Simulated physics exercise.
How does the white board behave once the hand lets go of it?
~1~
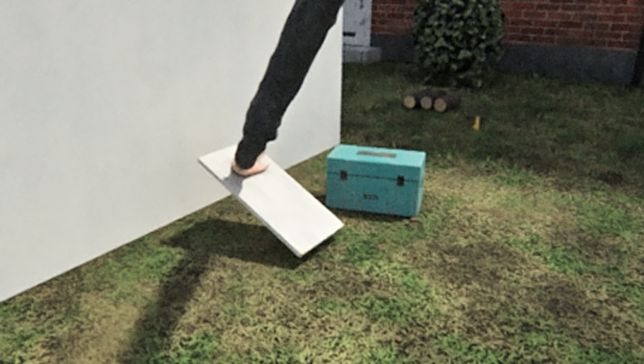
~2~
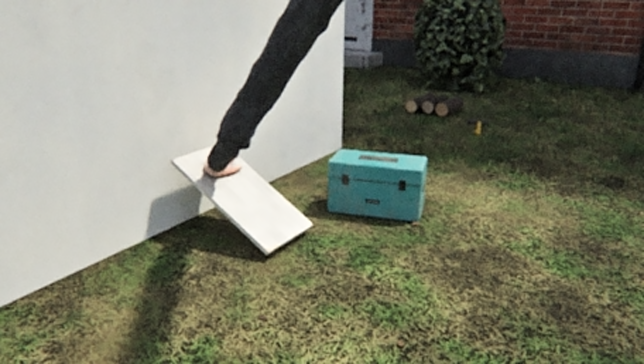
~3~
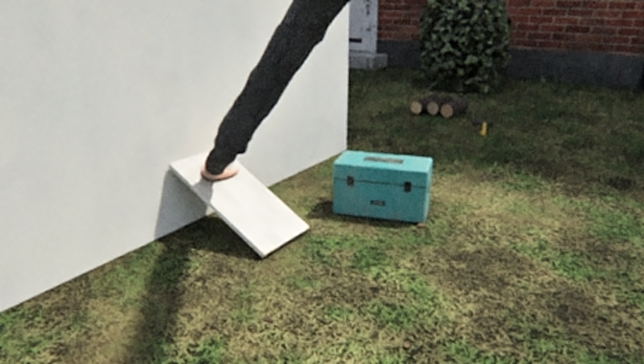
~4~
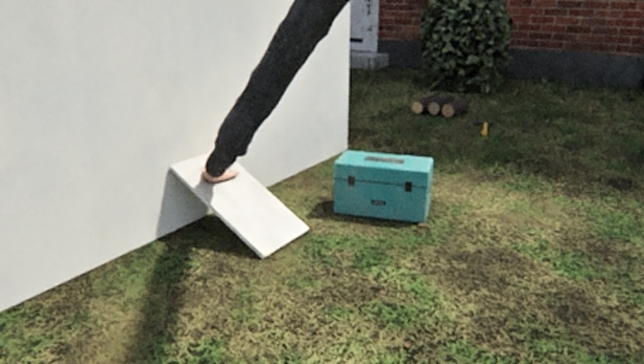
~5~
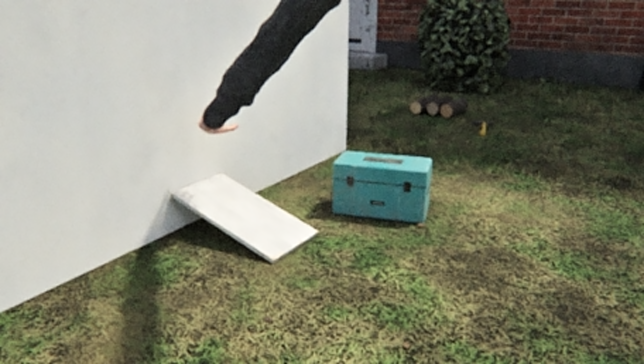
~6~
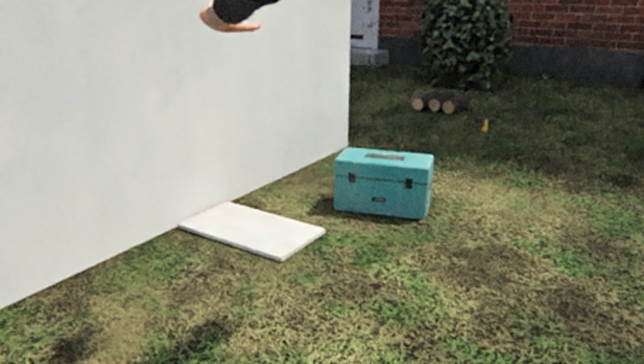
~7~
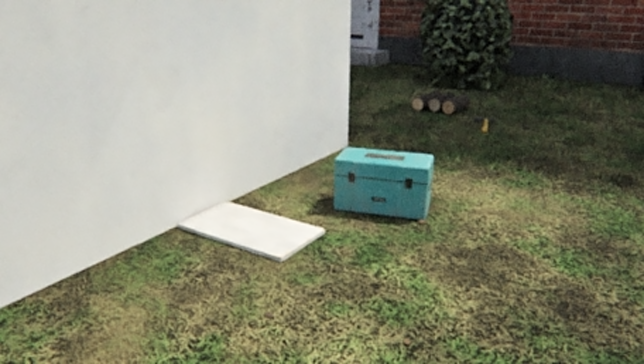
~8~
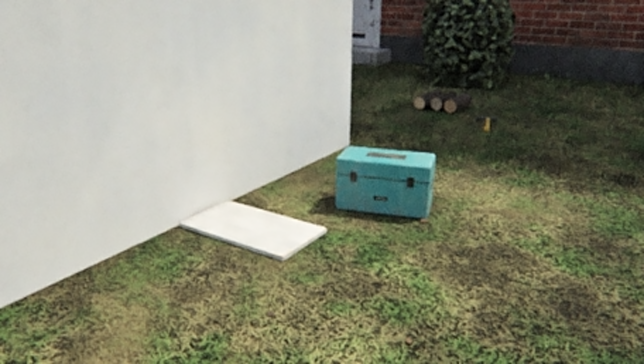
It does not stay leaning against the wall but slides down and comes to rest flat on the grass.
